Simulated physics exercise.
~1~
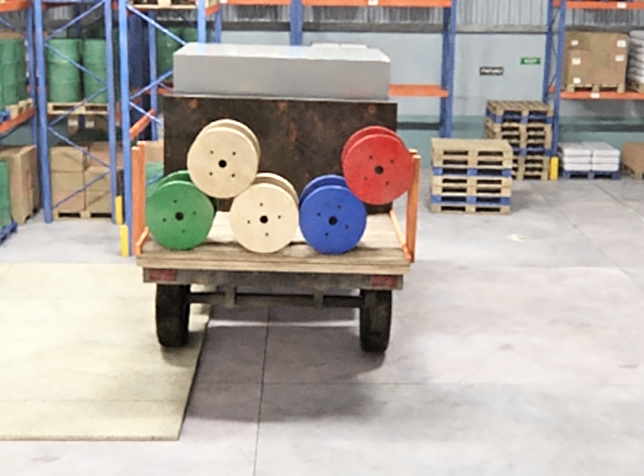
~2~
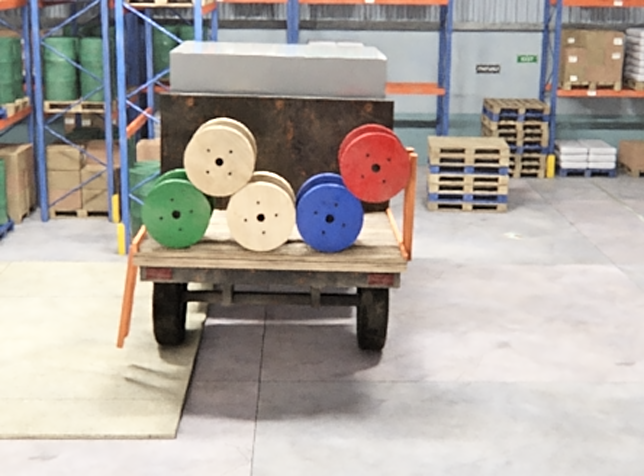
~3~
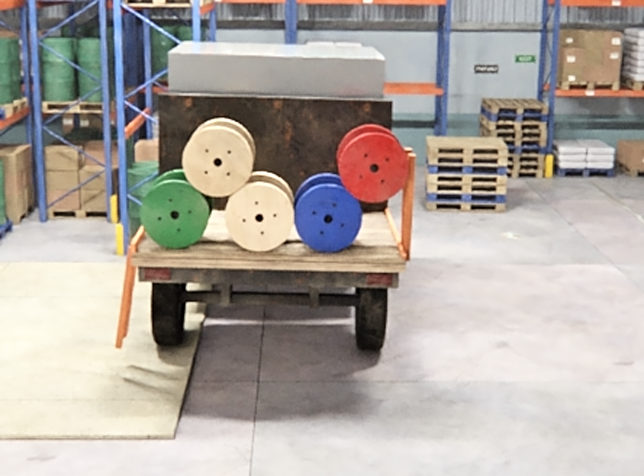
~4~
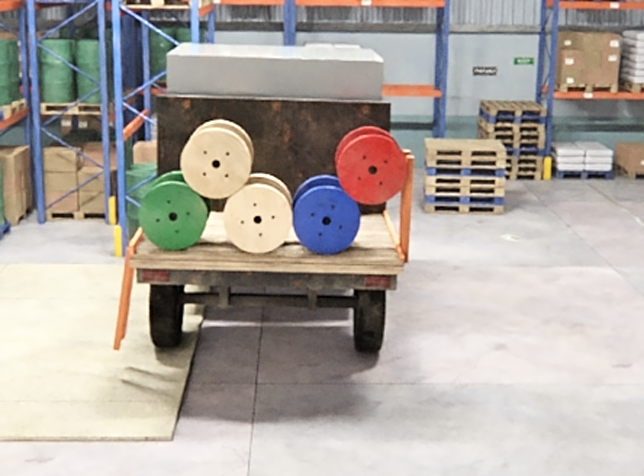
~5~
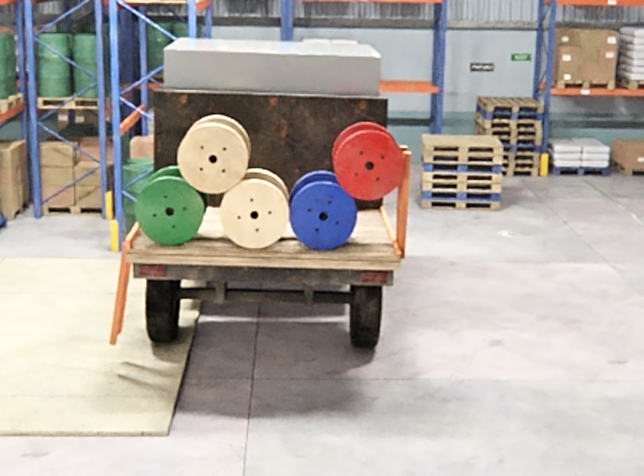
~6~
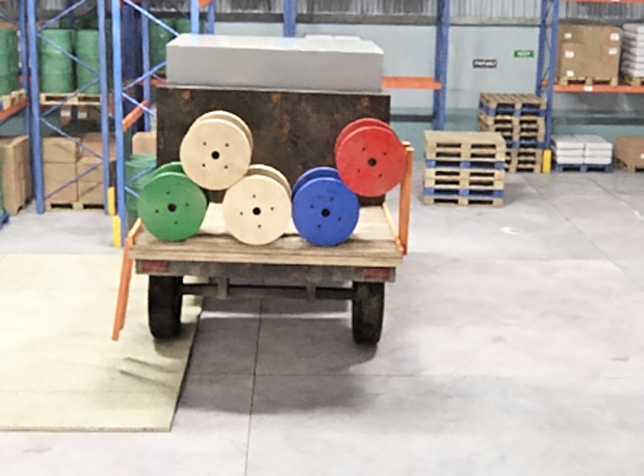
In a warehouse with tall racks and stacked pallets, a flatbed seen from behind carries five green, blue, red and pale wooden reels piled against a dark crate. The left post swings outward and down while the right one holds, and all the reels remain on the deck.
